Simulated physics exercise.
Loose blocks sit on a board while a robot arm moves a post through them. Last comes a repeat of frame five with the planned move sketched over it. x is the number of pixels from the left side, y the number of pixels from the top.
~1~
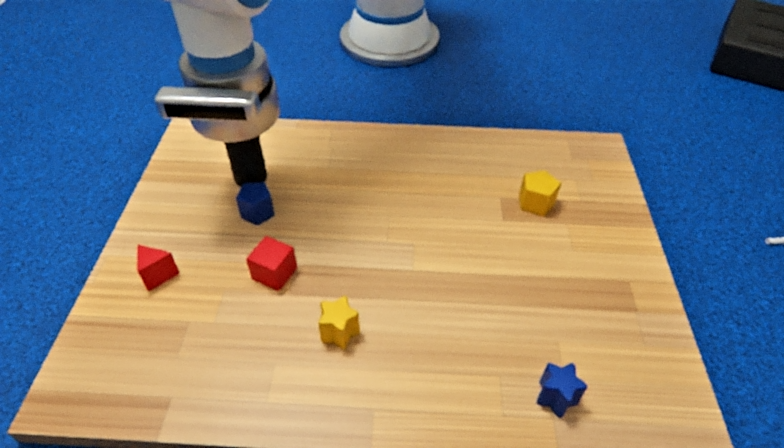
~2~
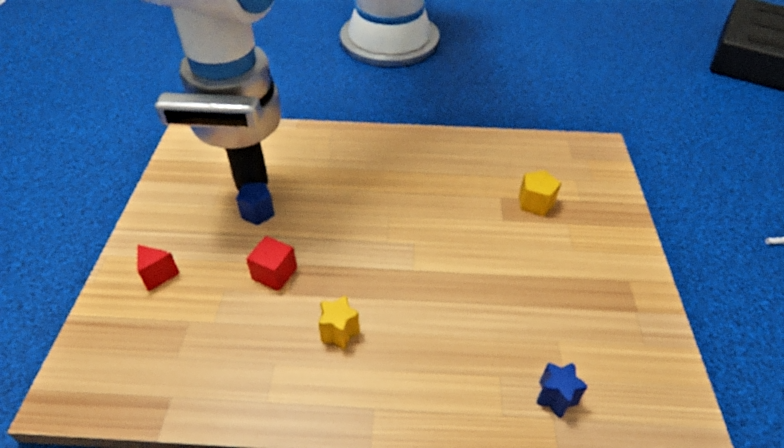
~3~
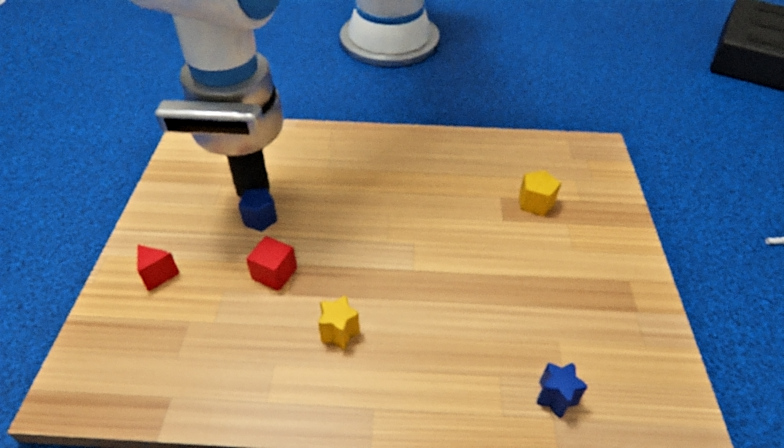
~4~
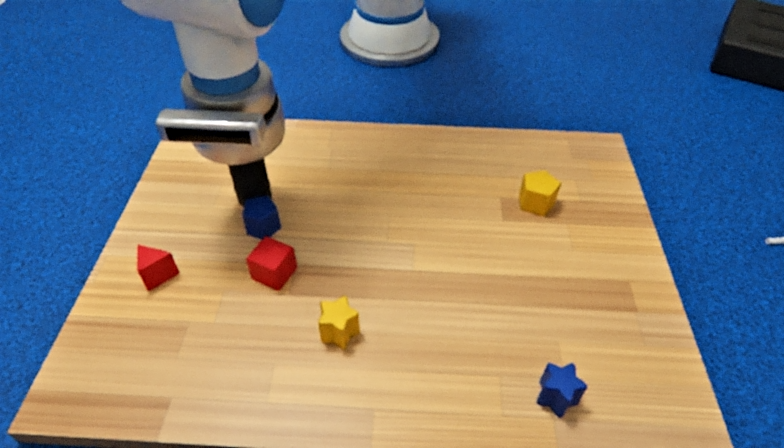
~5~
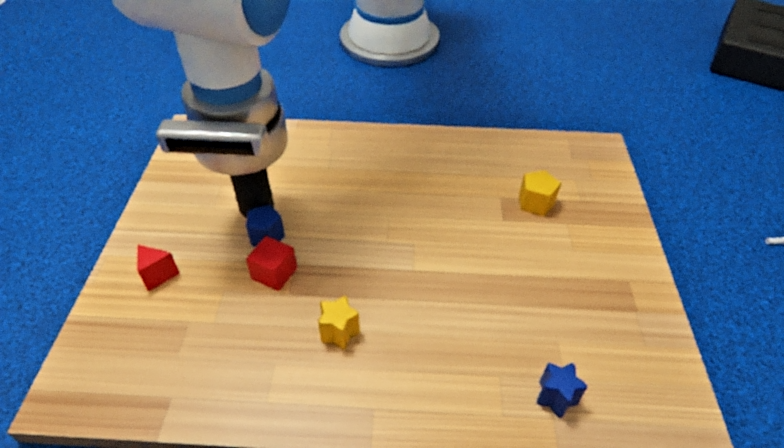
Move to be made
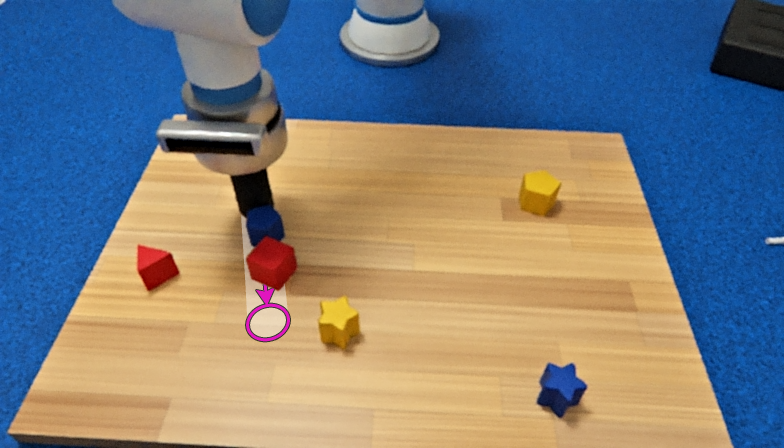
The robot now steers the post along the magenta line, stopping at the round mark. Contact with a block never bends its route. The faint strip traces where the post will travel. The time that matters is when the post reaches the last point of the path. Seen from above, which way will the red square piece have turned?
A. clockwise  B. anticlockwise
Option A.
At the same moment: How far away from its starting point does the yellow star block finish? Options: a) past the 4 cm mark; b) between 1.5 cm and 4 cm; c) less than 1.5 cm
The answer is c.
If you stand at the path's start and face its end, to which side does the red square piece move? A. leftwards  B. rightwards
I choose A.
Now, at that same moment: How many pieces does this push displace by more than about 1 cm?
It displaces two.
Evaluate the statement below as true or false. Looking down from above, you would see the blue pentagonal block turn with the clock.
My answer: False.
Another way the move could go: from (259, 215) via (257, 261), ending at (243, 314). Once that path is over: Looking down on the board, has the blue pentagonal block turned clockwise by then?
It seems not.
Drawn move, from (259, 215) directly to (268, 322).
The first path, step by step. One third of the way, post (260, 241); blue pentagonal block (279, 248), turned 40° anticlockwise; red square piece (278, 276), turned 40° clockwise.
Two thirds of the way, post (263, 276); blue pentagonal block (297, 265), turned 70° anticlockwise; red square piece (287, 294), turned 80° clockwise.
At the end, post (266, 315); blue pentagonal block (298, 266), turned 75° anticlockwise; red square piece (301, 311), turned 65° clockwise; yellow star block still.
